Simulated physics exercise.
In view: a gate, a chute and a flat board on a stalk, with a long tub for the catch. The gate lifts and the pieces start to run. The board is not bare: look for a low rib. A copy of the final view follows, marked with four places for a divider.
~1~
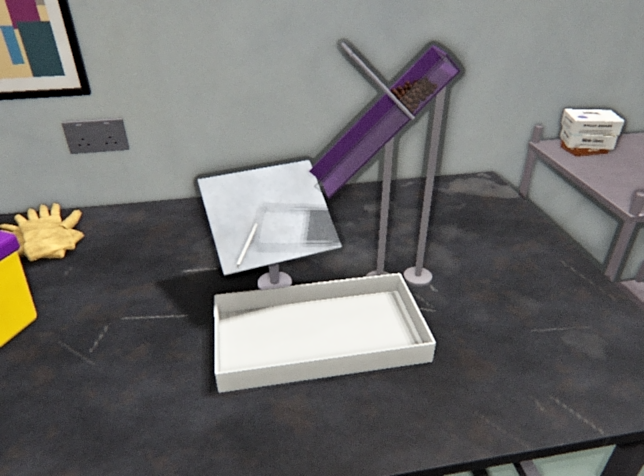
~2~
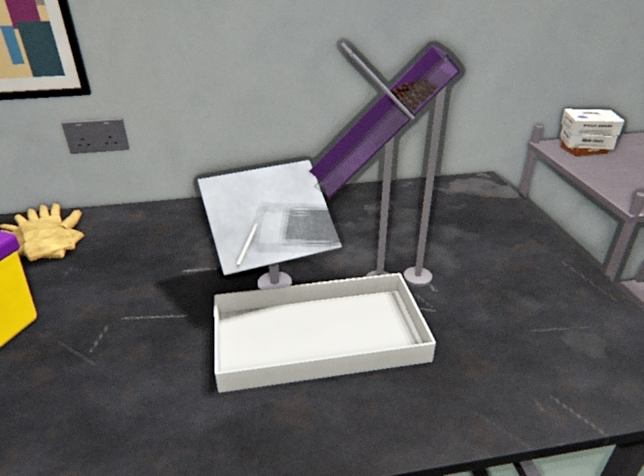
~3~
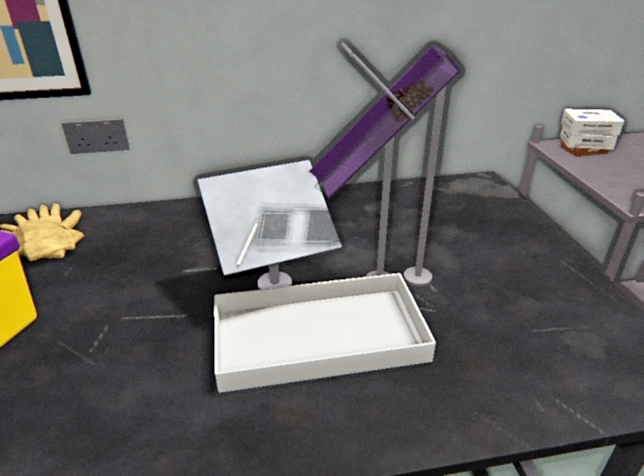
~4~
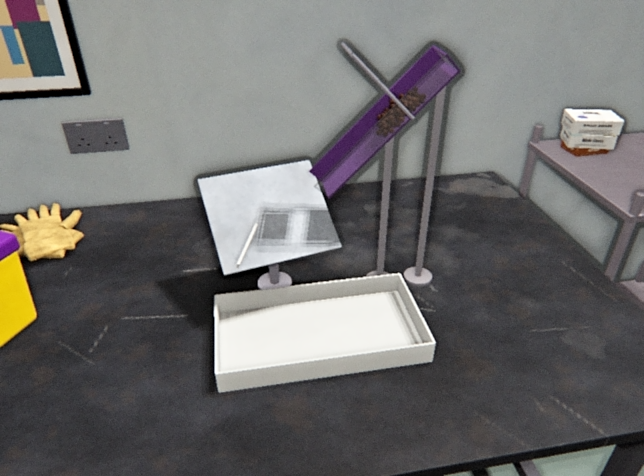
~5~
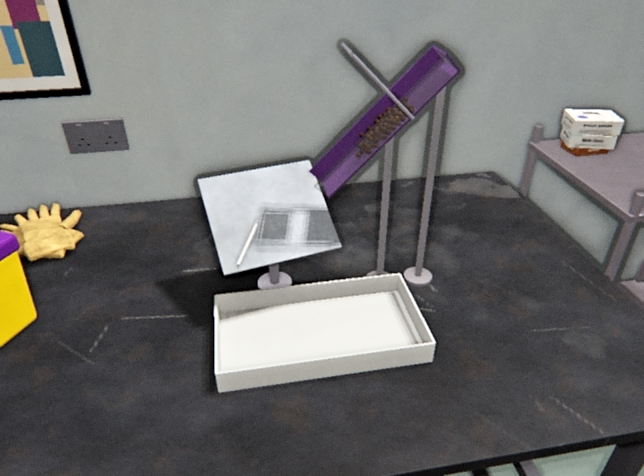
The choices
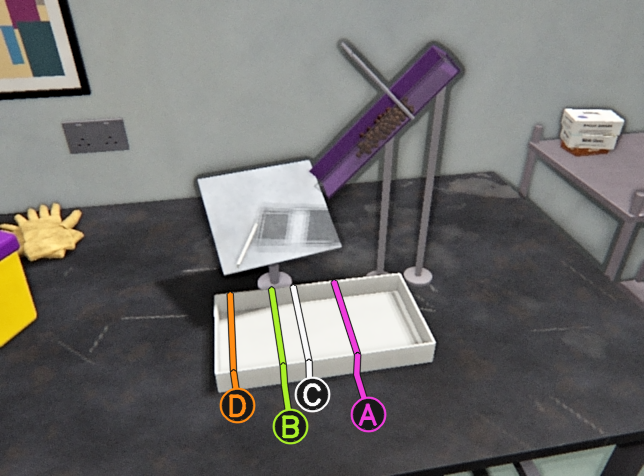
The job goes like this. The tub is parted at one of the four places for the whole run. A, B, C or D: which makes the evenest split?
It is B.
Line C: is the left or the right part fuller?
More lands on the left.
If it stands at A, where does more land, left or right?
The left side.
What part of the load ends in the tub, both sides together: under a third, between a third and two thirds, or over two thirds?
It is over two thirds.
On the marked copy, line A crosses the front rim at (357, 354); line B crosses the front rim at (283, 364); line C crosses the front rim at (308, 360); line D crosses the front rim at (233, 371).
If A is chosen, of what is caught, all but a few on the left of the divider, only a few on the right.
If B is chosen, of what is caught, close to two thirds on the left of the divider, close to a third on the right.
If C is chosen, of what is caught, the bulk on the left of the divider, a small share on the right.
If D is chosen, of what is caught, a small share on the left of the divider, all but a few on the right.
